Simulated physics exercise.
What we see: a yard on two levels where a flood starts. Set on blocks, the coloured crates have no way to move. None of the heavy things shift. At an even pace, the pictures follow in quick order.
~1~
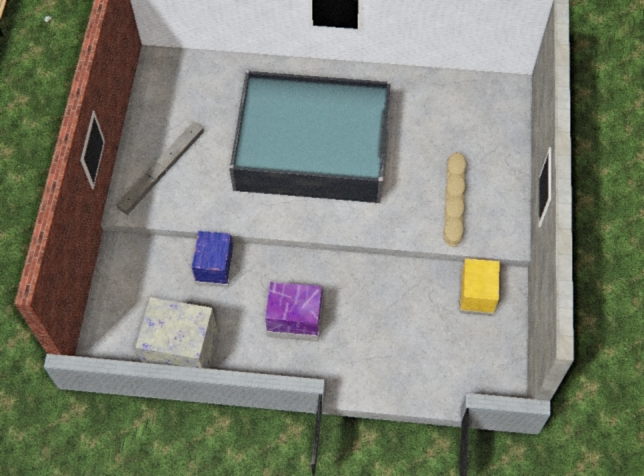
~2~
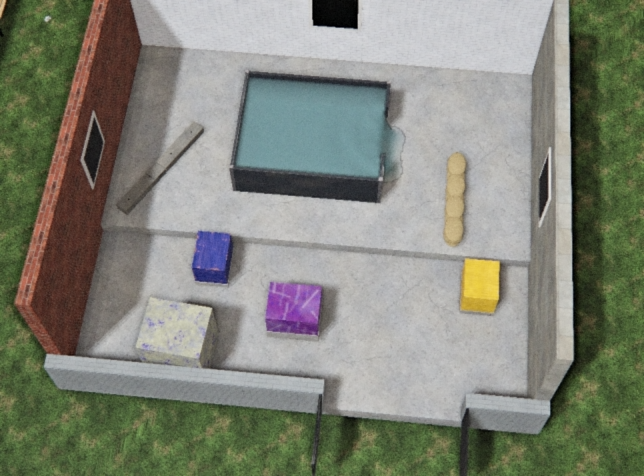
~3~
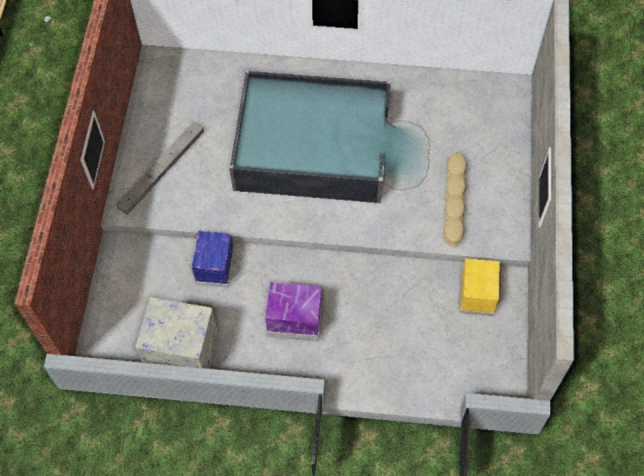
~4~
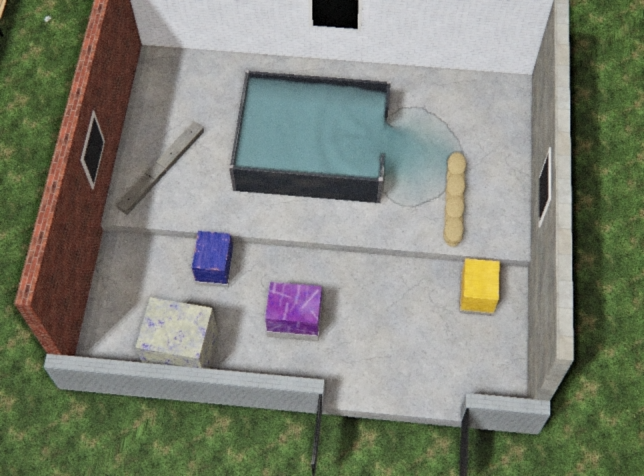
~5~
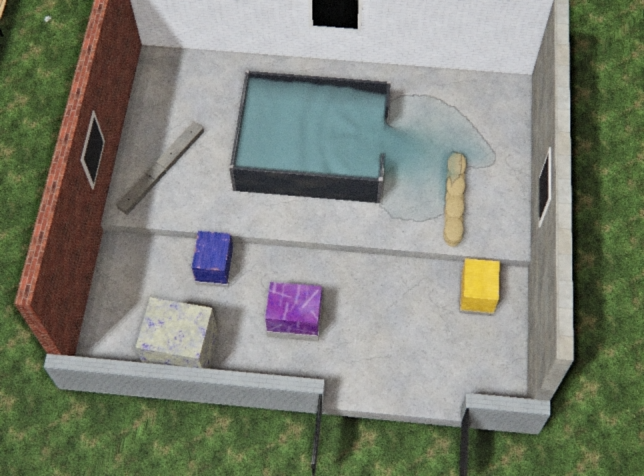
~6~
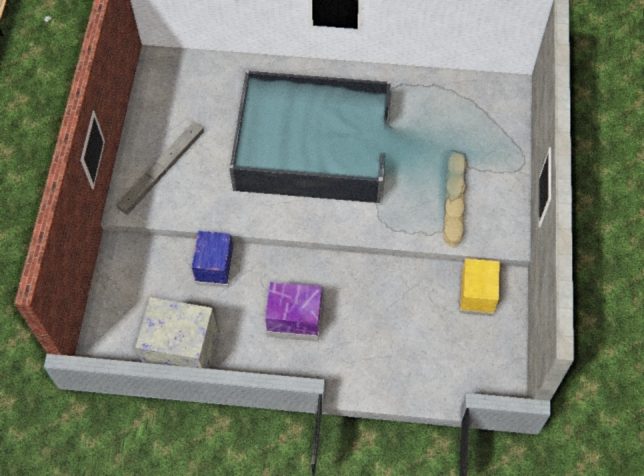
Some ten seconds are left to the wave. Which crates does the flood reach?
At the end, the yellow crate will come out wet; the purple crate will come out dry; the blue crate will come out dry.
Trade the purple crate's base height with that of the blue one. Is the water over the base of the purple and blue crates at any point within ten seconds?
So purple stays unflooded, and blue stays unflooded.
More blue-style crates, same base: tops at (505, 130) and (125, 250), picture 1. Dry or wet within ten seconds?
One after the other: Is flooded, stays untouched.
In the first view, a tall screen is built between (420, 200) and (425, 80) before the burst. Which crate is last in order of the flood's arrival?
That would be the blue one.
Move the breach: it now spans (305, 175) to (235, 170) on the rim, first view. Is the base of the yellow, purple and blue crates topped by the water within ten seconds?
Result: Yellow is swamped; purple is swamped; blue is swamped.
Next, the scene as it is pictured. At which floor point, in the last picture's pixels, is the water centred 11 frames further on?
I'd put my finger on (363, 157).
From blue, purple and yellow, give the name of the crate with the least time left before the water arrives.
That would be the one in yellow.
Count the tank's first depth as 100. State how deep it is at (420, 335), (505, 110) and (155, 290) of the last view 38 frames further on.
Around 4, 30 and 0 percent, in that order.
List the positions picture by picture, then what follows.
The first frame shows the open tank at (312, 127) is whole and still.
In the second frame, water pours out at (382, 145) and has run to (395, 130).
In the third frame, water pours out at (382, 147) and has run to (421, 132).
In the fourth frame, water pours out at (382, 147) and has run to (458, 151).
In the fifth frame, water pours out at (382, 147) and has run to (490, 154).
In the sixth frame, the front is at (519, 156), out from the gap at (382, 146).
A moment on, water covers 20 % of the floor; the yellow crate water round its plinth, the purple crate not reached, the blue crate not reached.
Next, water covers 35 % of the floor; the yellow crate water round its plinth, the purple crate not reached, the blue crate not reached.
Then, water covers 50 % of the floor; the yellow crate water round its plinth, the purple crate water round its plinth, the blue crate not reached.
Later, water covers 65 % of the floor; the yellow crate water round its plinth, the purple crate water round its plinth, the blue crate water round its plinth.
In the end, water covers 85 % of the floor; the yellow crate was topped, the purple crate stayed above the water, the blue crate stayed above the water.
